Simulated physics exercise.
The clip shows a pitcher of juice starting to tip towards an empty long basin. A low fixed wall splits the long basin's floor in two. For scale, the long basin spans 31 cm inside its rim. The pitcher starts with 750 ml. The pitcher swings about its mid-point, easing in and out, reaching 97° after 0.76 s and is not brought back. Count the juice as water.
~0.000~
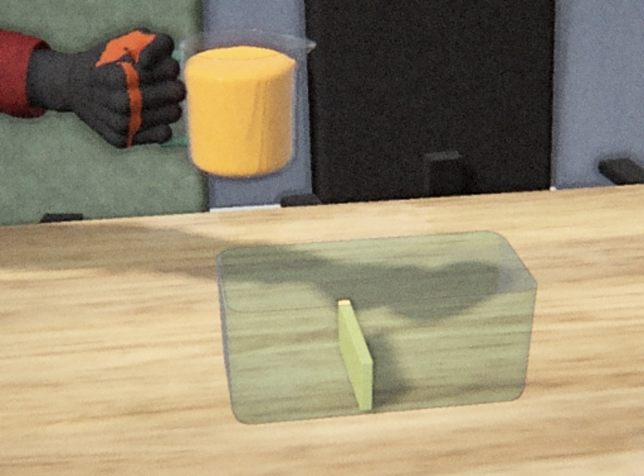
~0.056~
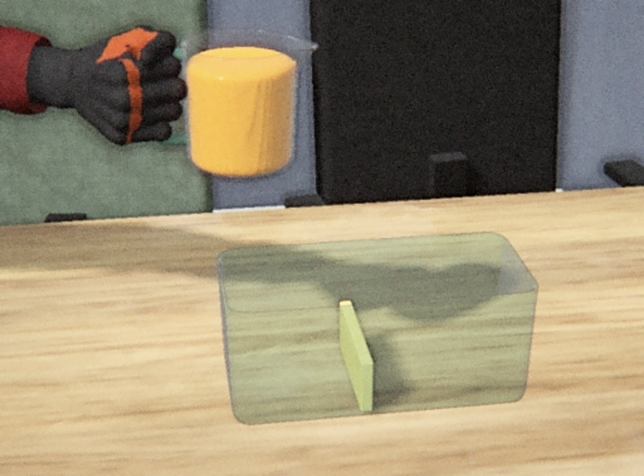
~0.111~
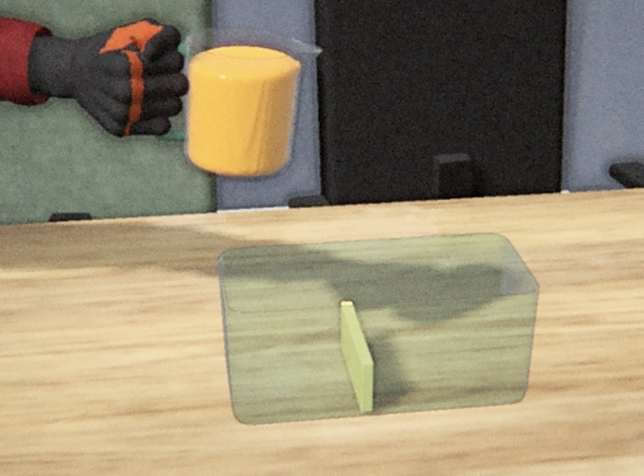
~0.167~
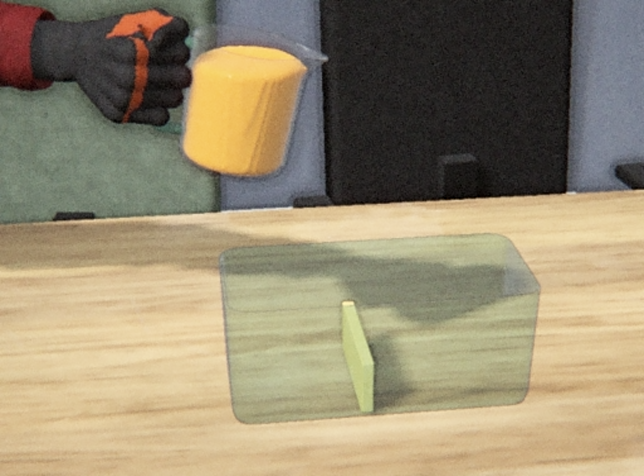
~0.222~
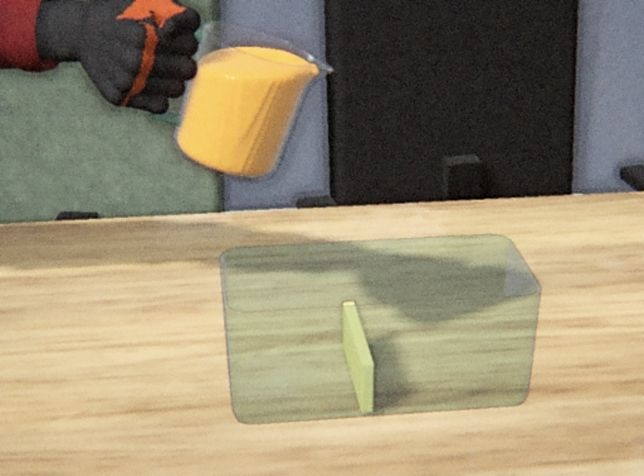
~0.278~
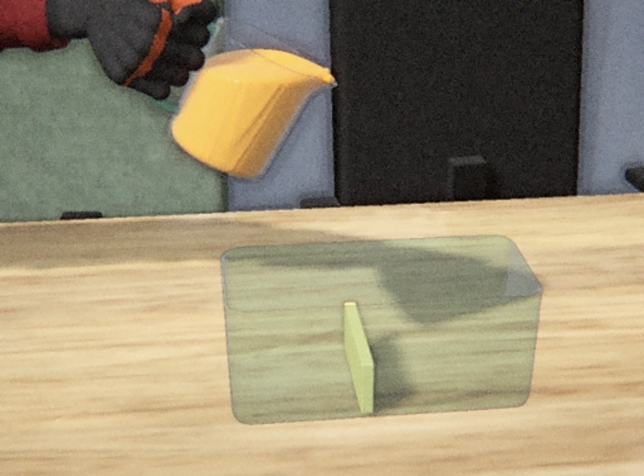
At first, a dark-gloved hand with orange markings is beside an upright clear pitcher of orange juice, above an empty see-through basin with a low green wall inside. The pitcher then tilts gradually to the right, its base swinging left, until the juice reaches the spout.
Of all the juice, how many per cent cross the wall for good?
About 92 per cent.
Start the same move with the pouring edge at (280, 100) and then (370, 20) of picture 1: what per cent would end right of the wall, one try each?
In turn about 30 and 90 per cent.
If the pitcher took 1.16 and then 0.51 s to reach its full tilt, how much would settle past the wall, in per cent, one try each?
First 90, then 90 per cent.
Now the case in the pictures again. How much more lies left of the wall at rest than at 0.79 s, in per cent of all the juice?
About 6 per cent.
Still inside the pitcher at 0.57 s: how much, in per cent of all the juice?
Some 64 per cent.
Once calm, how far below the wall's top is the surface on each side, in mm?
Left about 54 mm, right about 26 mm.
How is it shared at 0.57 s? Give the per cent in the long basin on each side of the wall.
Some 0 per cent left and 10 right.
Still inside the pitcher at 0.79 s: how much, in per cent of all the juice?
Some 22 per cent.
Then, 0.57 s in, the tilt is 83° and 64 per cent is still to pour, 0 is left of the wall and 9 right of it.
Then, 0.79 s in, the tilt is 97° and 22 per cent is still to pour, 1 is left of the wall and 53 right of it.
Then, 1.01 s in, the tilt is 97° and 6 per cent is still to pour, 2 is left of the wall and 84 right of it.
Then, 1.26 s in, the tilt is 97° and 1 per cent is still to pour, 4 is left of the wall and 92 right of it.
Finally, 7 per cent lies left of the wall, 92 right of it and 1 outside.
